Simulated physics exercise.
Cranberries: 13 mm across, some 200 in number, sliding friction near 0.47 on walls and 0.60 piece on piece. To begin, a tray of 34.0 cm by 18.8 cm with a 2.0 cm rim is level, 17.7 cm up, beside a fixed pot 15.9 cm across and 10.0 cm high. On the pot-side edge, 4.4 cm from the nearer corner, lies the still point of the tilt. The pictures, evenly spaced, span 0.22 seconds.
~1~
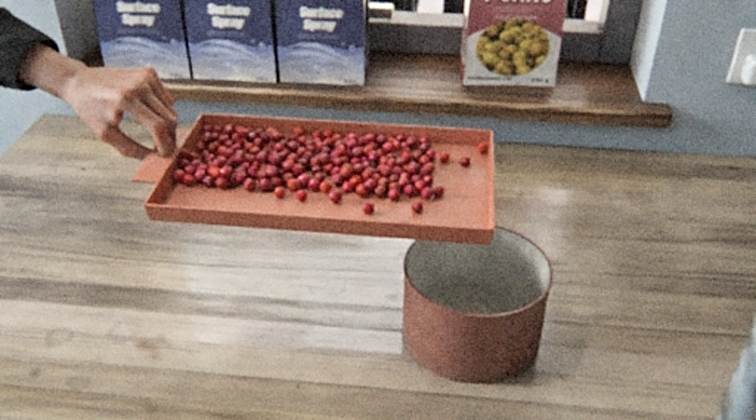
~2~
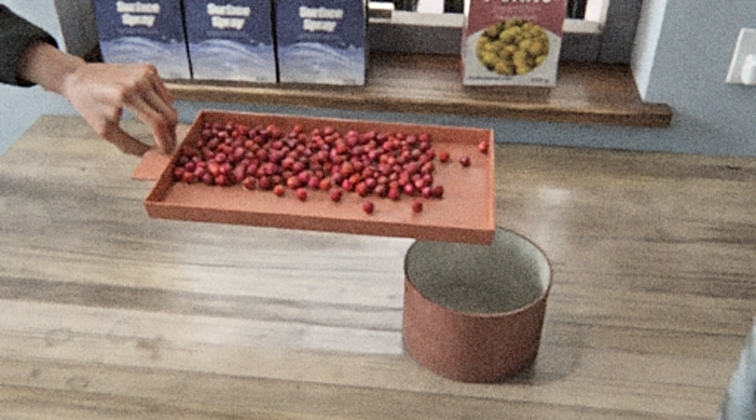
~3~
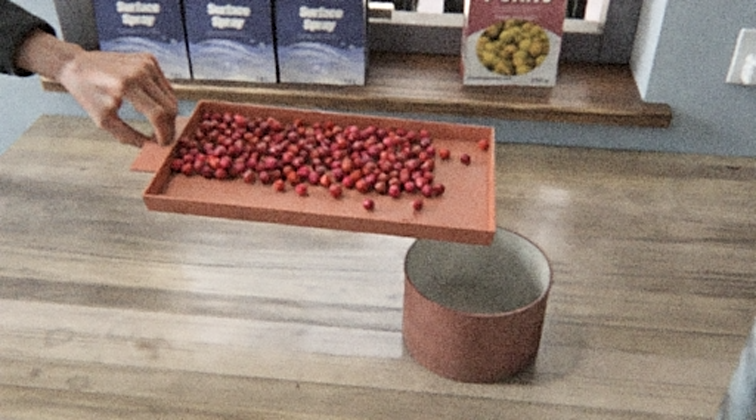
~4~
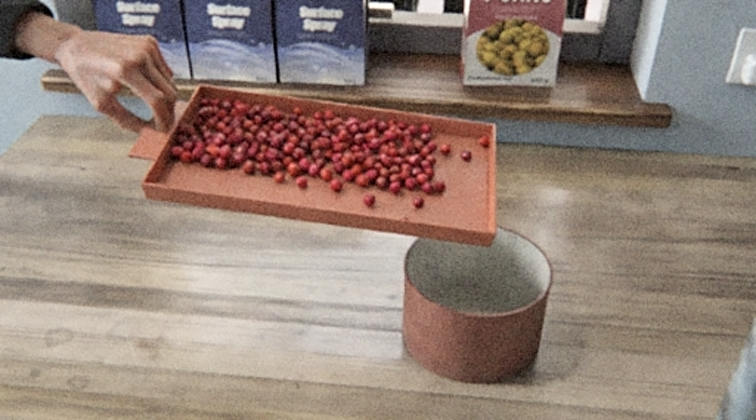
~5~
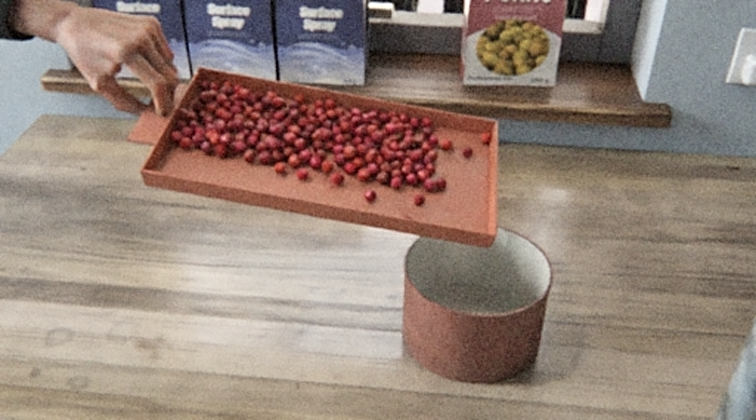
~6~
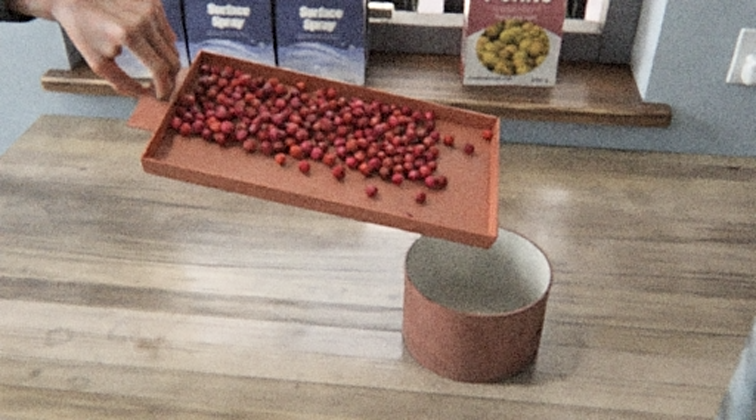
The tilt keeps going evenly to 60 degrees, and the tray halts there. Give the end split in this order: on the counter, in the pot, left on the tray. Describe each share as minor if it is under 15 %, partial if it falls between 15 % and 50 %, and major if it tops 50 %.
Counter: A medium batch; pot: A small batch; tray: The main batch.
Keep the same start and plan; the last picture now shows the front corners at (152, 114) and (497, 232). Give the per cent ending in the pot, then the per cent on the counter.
Pot: 5, counter: 45.
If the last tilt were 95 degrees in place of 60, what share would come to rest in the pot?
In that case it comes to about 25 in a hundred.
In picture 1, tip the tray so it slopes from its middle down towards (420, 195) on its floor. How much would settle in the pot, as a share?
About 5 per cent.
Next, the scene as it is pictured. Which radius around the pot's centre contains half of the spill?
I'd say close to 20 centimetres.
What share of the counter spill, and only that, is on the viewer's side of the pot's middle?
Near 100 in a hundred.
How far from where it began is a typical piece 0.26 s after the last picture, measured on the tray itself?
By then it sits near 3 cm from where it began.
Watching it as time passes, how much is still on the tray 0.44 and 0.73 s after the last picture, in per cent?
In order, near 100 and near 75.
Then, 0.26 s after the last picture, tilt 37 degrees; the tray holds 100 %, the pot 0 %.
Then, 0.44 s after the last picture, tilt 53 degrees; the tray holds 100 %, the pot 0 %.
Then, 0.73 s after the last picture, tilt 60 degrees; the tray holds 75 %, the pot 0 %.
In the end, counter 30 %, pot 5 %, tray 70 %.
